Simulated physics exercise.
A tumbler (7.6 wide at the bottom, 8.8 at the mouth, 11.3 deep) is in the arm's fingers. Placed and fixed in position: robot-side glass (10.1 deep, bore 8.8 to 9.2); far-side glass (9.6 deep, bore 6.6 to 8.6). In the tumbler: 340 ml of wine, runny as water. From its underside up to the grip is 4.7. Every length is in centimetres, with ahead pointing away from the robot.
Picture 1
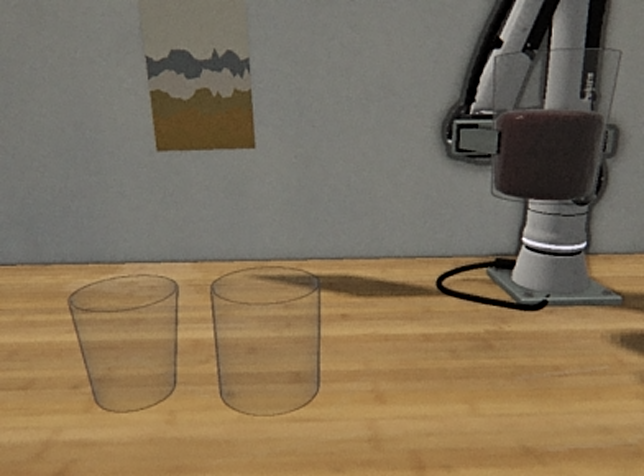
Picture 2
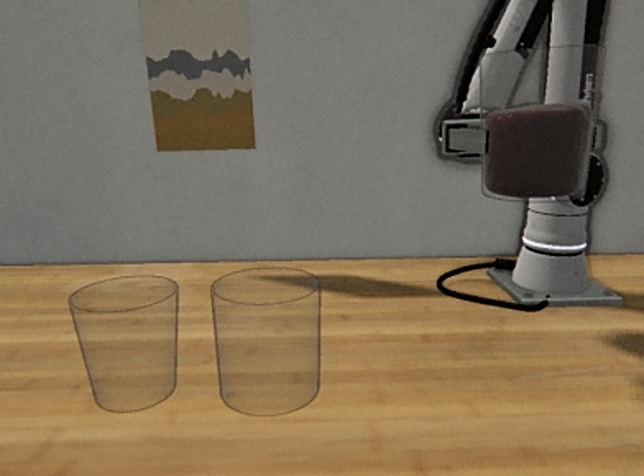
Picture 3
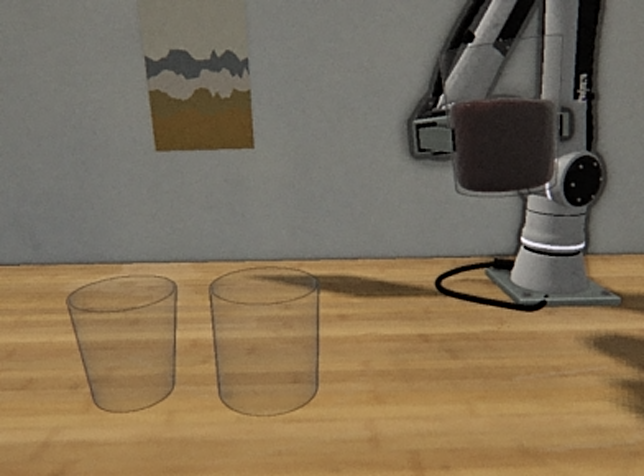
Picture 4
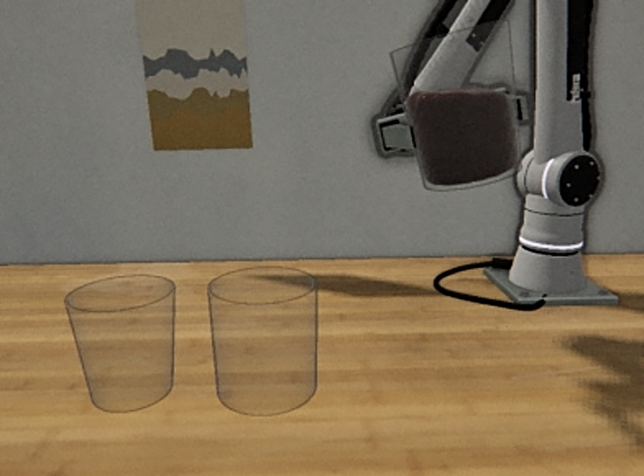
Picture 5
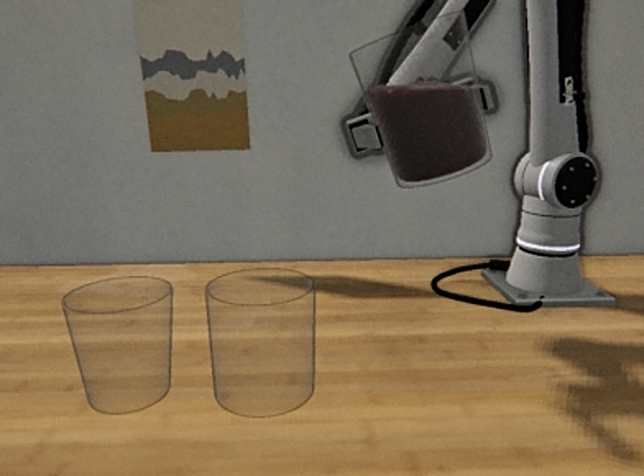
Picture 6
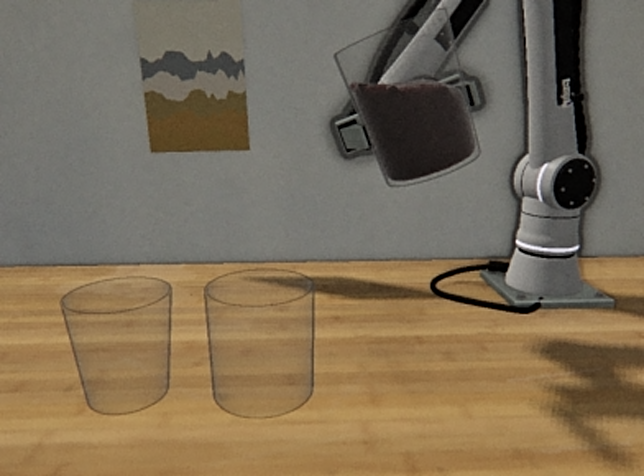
Robot arm moving a clear tumbler of dark red wine leftward and gradually tilting it, two empty glasses standing on a wooden table.
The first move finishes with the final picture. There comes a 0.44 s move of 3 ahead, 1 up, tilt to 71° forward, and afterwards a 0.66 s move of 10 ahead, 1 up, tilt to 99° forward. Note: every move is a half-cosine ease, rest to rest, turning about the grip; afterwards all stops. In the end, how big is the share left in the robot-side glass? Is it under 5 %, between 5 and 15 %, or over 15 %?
Under 5 %.
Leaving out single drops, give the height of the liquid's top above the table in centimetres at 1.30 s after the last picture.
Max height: Around 24 cm.
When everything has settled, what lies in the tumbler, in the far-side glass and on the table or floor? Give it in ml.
I'd estimate close to 0, 180 and 160 ml respectively.
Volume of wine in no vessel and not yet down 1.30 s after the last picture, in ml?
I'd put it near 40 ml.
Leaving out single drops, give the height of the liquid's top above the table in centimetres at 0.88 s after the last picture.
Roughly 26 cm above the table.
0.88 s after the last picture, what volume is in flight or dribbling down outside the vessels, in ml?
Estimate: About 40 ml.
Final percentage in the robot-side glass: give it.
2 per cent or so.
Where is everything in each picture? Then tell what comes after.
The first picture shows the tumbler middle at (547, 130), level; upper third of the wine around (548, 124), from x 495 to 600, top at y 115; 340 ml in the tumbler.
The second picture shows the tumbler middle at (536, 127), tilted 2° forward; upper third of the wine around (539, 121), from x 485 to 590, top at y 105.
The third picture shows the tumbler middle at (502, 121), tilted 7° forward; upper third of the wine around (502, 114), from x 450 to 555, top at y 100.
The fourth picture shows the tumbler middle at (460, 112), tilted 14° forward; upper third of the wine around (459, 105), from x 410 to 515, top at y 90.
The fifth picture shows the tumbler middle at (425, 106), tilted 19° forward; upper third of the wine around (422, 100), from x 370 to 485, top at y 80.
The sixth picture shows the tumbler middle at (412, 105), tilted 21° forward; upper third of the wine around (409, 98), from x 355 to 475, top at y 80; 340 ml in the tumbler.
Then, 0.44 s on, tilted 71° forward, liquid up to 27 above the table; 305 ml in the tumbler, 35 ml in the air or running down outside.
Then, 0.88 s on, tilted 92° forward, liquid up to 26 above the table; 175 ml in the tumbler, 110 ml on the table or floor, 15 ml in the far-side glass, 5 ml in the robot-side glass, 40 ml in the air or running down outside.
Then, 1.30 s on, tilted 99° forward, liquid up to 82 above the table; 165 ml in the far-side glass, 120 ml on the table or floor, 10 ml in the tumbler, 5 ml in the robot-side glass, 45 ml in the air or running down outside.
Then, 2.10 s on, tilted 99° forward, liquid up to 5 above the table; 175 ml in the far-side glass, 160 ml on the table or floor, 5 ml in the robot-side glass.
In the end, 175 ml in the far-side glass, 160 ml on the table or floor, 5 ml in the robot-side glass. That is 2 % in the robot-side glass.
